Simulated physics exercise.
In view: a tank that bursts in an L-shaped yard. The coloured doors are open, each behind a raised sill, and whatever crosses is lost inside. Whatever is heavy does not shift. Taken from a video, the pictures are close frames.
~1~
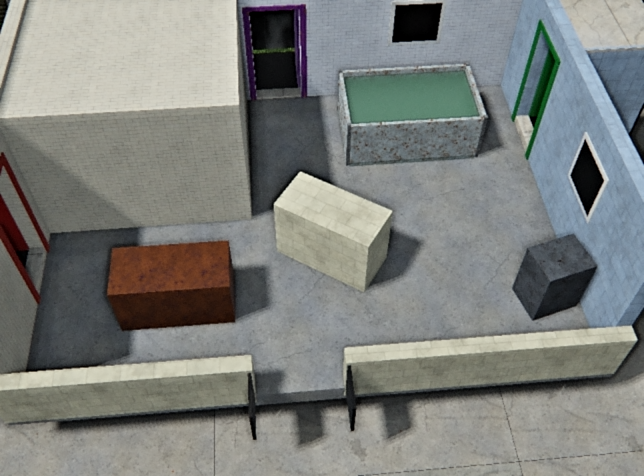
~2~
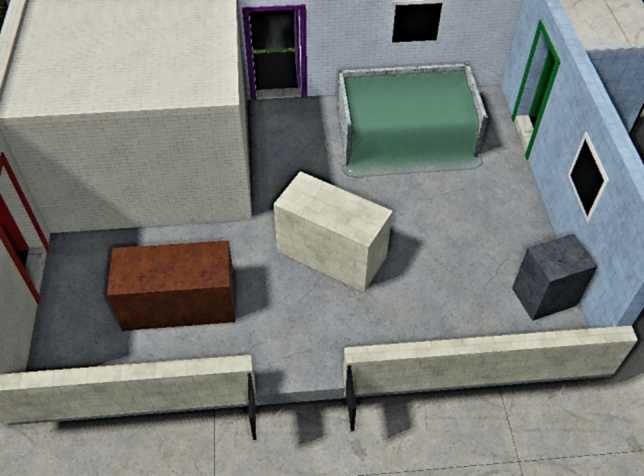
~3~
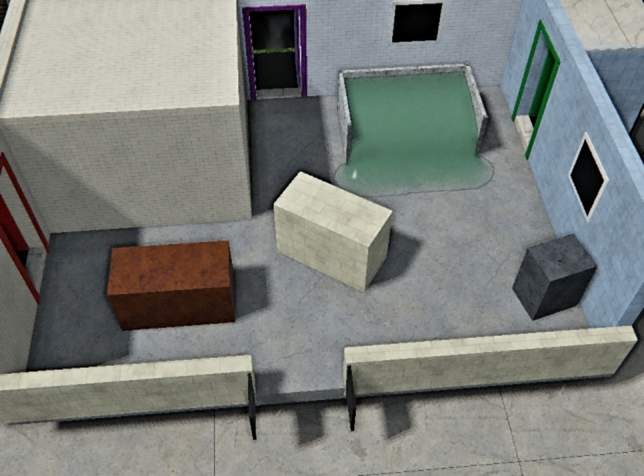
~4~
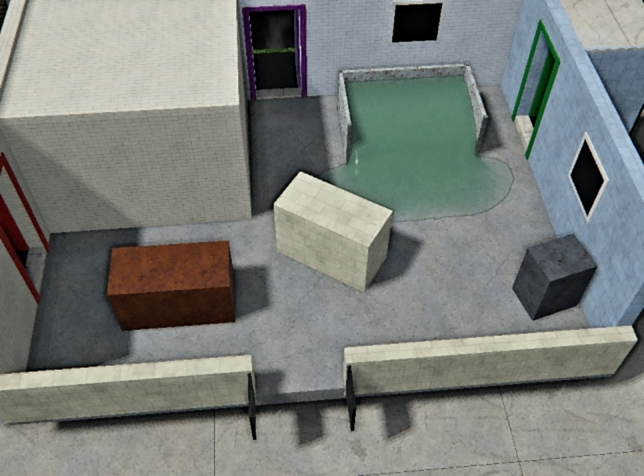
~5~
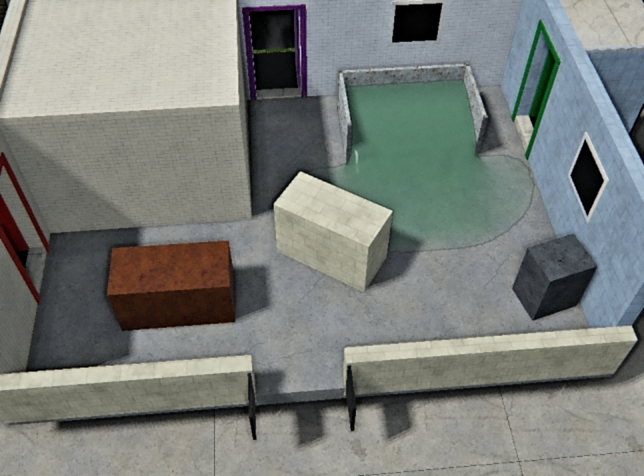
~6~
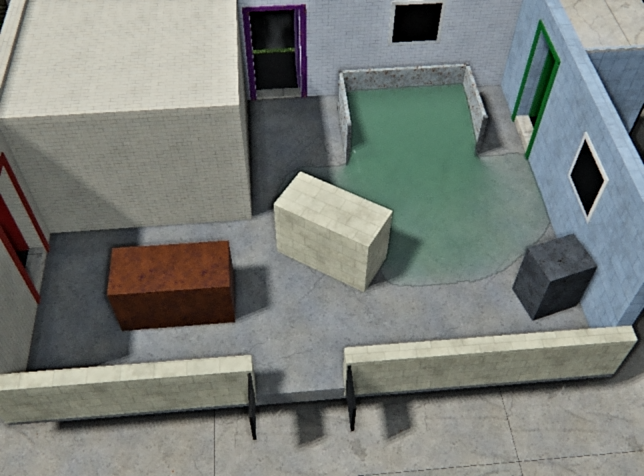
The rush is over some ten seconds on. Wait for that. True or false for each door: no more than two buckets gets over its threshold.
The purple door - false; the red door - true; the green door - true.
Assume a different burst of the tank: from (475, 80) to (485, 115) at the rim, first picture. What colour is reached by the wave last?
The one in red.
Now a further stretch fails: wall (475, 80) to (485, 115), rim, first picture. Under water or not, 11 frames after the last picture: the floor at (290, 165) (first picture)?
Answer: Bone-dry.
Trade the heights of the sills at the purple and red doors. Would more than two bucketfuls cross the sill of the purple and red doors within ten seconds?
One by one: Purple door is under; red door floods.
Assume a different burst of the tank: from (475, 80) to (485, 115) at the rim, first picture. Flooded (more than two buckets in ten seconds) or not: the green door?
Observation - green: Above threshold.
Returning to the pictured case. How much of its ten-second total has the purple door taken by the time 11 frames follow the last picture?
I'd put it at 0 percent.
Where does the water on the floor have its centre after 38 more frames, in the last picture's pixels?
It is near (355, 249).
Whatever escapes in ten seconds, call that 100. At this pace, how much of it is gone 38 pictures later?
Somewhere around 50 per cent, I'd say.
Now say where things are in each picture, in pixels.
Still water in the open tank at (410, 97), in the first frame.
The front is at (344, 167), out from the gap at (414, 145), in the second frame.
Water pours out at (414, 148) and has run to (340, 182), in the third frame.
The front is at a hidden place, out from the gap at (413, 149), in the fourth frame.
The front is at a hidden place, out from the gap at (413, 150), in the fifth frame.
Water pours out at (413, 151) and has run to (482, 274), in the sixth frame.
A moment on, water covers 40 % of the floor; the purple door not reached, the red door not reached, the green door not reached.
Next, water covers 50 % of the floor; the purple door not reached, the red door not reached, the green door not reached.
Then, water covers 70 % of the floor; the purple door wet at the sill, nothing in, the red door not reached, the green door wet at the sill, nothing in.
Later, water covers 95 % of the floor; the purple door over two buckets in, the red door wet at the sill, nothing in, the green door wet at the sill, nothing in.
In the end, water covers 100 % of the floor; the purple door over two buckets in, the red door under two buckets in, the green door wet at the sill, nothing in.
